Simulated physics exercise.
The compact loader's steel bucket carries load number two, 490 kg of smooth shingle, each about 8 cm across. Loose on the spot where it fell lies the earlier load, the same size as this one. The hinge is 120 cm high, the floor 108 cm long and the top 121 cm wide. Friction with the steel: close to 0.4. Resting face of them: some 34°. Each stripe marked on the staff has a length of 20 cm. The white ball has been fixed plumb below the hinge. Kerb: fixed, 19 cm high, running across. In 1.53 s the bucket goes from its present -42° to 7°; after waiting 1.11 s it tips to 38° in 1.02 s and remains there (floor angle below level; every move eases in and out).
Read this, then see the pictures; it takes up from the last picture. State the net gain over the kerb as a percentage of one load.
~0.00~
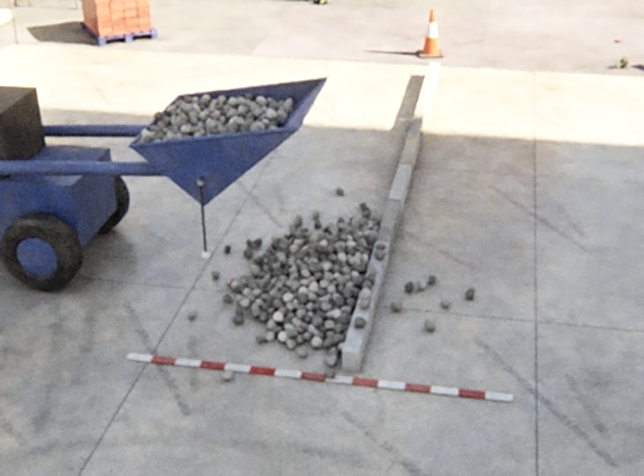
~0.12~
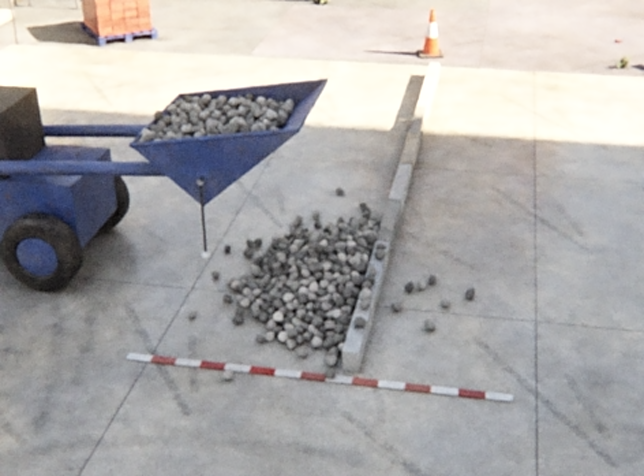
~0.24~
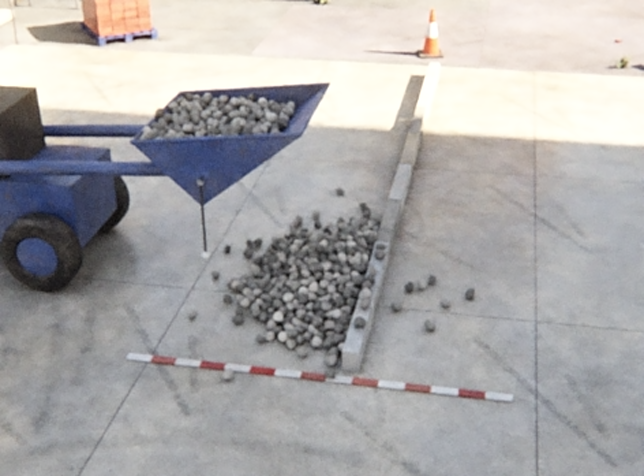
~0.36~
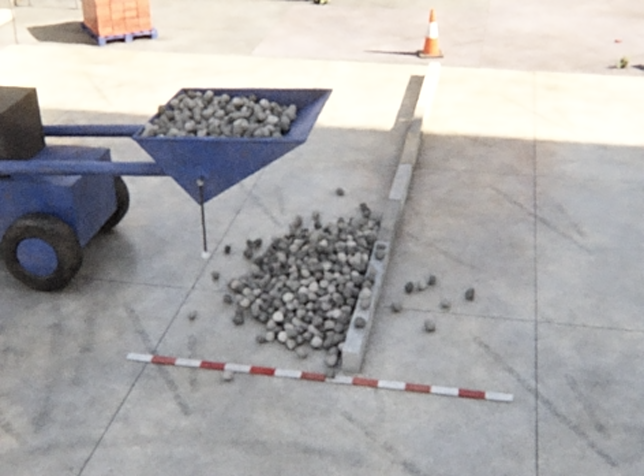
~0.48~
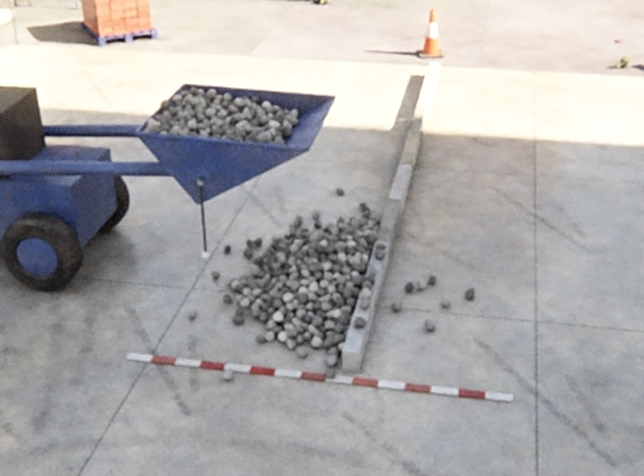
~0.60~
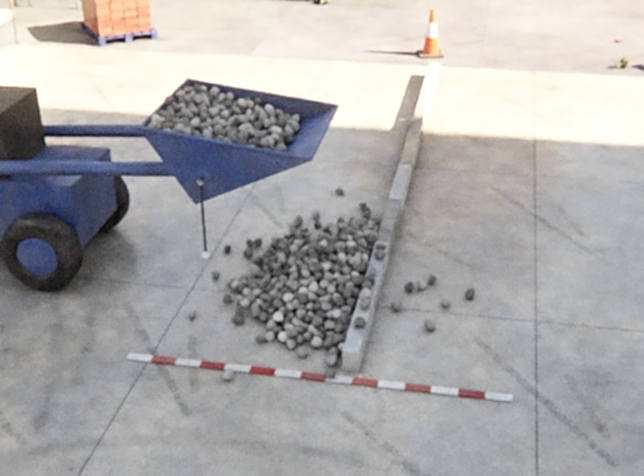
13 %.
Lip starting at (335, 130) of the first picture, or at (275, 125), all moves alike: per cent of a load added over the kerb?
Some 55 percent, and then 0 percent.
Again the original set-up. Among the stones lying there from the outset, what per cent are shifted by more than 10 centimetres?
Roughly 10 % of them.
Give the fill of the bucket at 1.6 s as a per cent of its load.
Close to 100 per cent of the load.
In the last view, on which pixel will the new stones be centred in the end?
They come to rest centred about (329, 260).
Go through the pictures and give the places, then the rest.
In the first frame, the bucket is at -42°, its lip at (298, 129); the top of the load is at (255, 112). The earlier load is highest near (338, 254), 27 cm above ground level, 99 % on this side of the kerb, 1 % over the kerb.
In the second frame, the bucket is at -41°, its lip at (299, 130); the top of the load is at (256, 112); the stones move at 0.1 m/s on average.
The third frame shows lip at (301, 135), floor tilted -39°, highest stones at (220, 108); the stones move at 0.1 m/s on average.
The fourth frame shows lip at (305, 141), floor tilted -35°, highest stones at (196, 106); the stones move at 0.1 m/s on average.
In the fifth frame, the bucket is at -31°, its lip at (308, 150); the top of the load is at (188, 99); the stones move at 0.2 m/s on average.
In the sixth frame, the bucket is at -25°, its lip at (312, 159); the top of the load is at (188, 98); the stones move at 0.2 m/s on average.
After 1.1 s the floor is at -1°; in per cent of one load, 100 in the bucket, 99 on this side of the kerb, 1 over the kerb; the foremost stones are at (423, 291).
After 1.6 s the floor is at 7°; in per cent of one load, 100 in the bucket, 99 on this side of the kerb, 1 over the kerb; the foremost stones are at (423, 291).
After 4.1 s the floor is at 38°; in per cent of one load, 3 in the bucket, 186 on this side of the kerb, 11 over the kerb; the foremost stones are at (474, 304).
After 6.8 s the floor is at 38°; in per cent of one load, 0 in the bucket, 186 on this side of the kerb, 14 over the kerb; the foremost stones are at (476, 318). Net gain over the kerb, 13.
